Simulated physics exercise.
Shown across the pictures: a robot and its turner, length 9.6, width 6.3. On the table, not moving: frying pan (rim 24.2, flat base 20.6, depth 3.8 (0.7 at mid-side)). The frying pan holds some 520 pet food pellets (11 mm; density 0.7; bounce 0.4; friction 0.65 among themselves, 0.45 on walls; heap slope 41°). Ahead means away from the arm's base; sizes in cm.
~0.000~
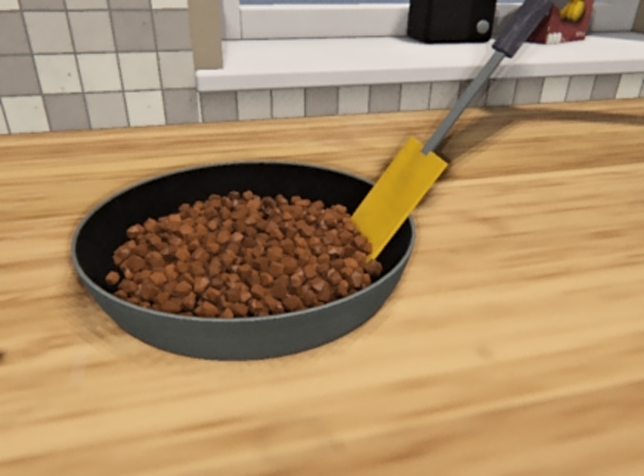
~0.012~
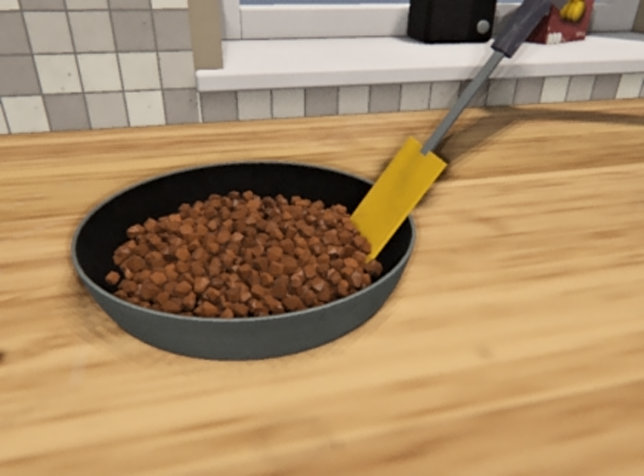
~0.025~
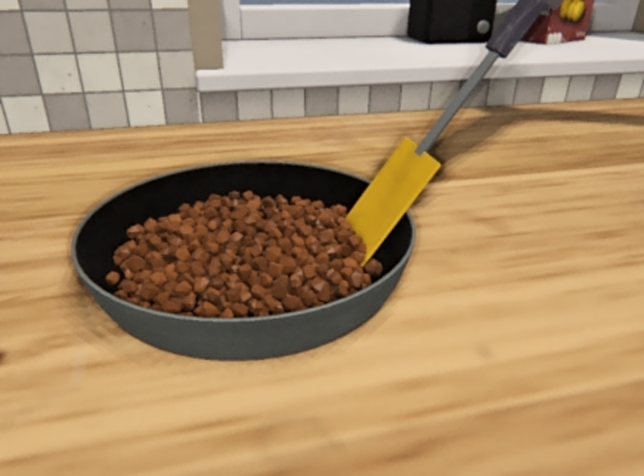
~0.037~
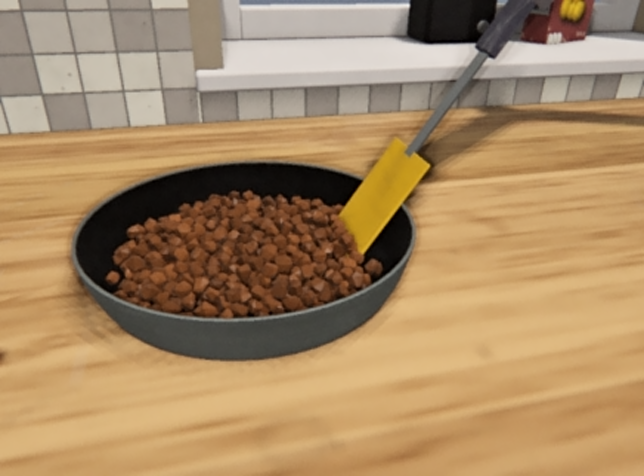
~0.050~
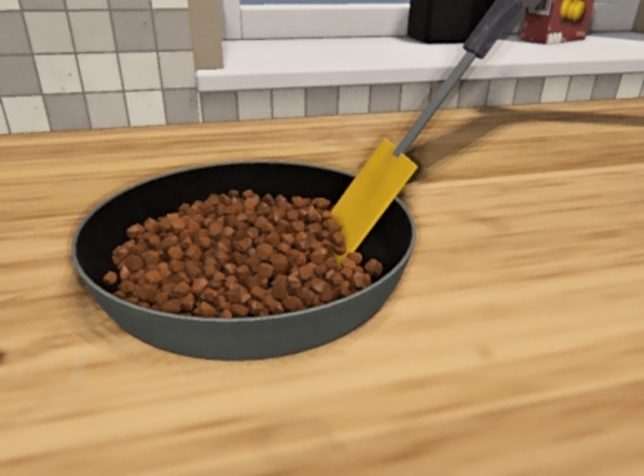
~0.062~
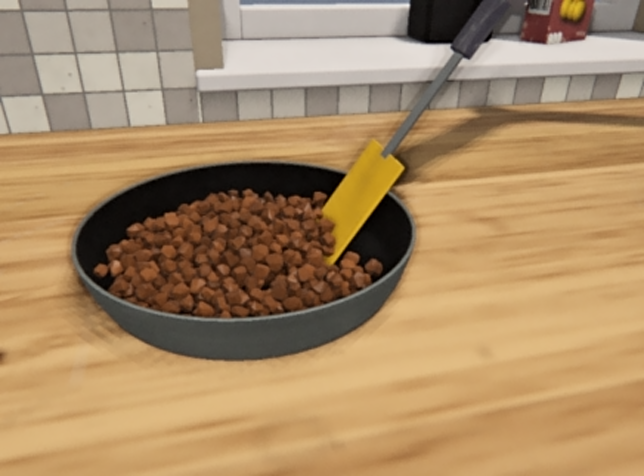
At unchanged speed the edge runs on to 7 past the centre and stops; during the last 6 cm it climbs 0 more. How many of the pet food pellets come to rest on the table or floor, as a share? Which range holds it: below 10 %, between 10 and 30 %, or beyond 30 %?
The range below 10 %.
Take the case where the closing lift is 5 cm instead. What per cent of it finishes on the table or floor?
10 per cent.
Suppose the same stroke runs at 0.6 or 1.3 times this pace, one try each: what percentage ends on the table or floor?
The two tries give roughly 0 and 10 in a hundred.
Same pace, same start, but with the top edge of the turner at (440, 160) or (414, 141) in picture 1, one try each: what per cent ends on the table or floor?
Close to 0 and 5 percent respectively.
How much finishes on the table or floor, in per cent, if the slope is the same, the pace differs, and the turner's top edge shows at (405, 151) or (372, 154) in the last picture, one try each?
Near 0 per cent in the first try and near 10 per cent in the second.
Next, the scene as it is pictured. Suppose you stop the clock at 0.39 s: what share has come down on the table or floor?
Share at that moment: About 0 %.
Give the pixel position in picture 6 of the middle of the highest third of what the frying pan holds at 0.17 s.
Near pixel (184, 237).
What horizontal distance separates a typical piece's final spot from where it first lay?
Roughly 3 cm.
By 0.11 s, sloping 55°, highest piece 5 above the table; 520 in the frying pan.
By 0.17 s, sloping 55°, highest piece 6 above the table; 520 in the frying pan.
By 0.39 s, sloping 55°, highest piece 6 above the table; 507 in the frying pan, 12 on the table or floor, 1 on the blade or in flight.
By 1.44 s, sloping 55°, highest piece 5 above the table; 507 in the frying pan, 13 on the table or floor.
Final count, 507 in the frying pan, 13 on the table or floor. That is 2 % on the table or floor.
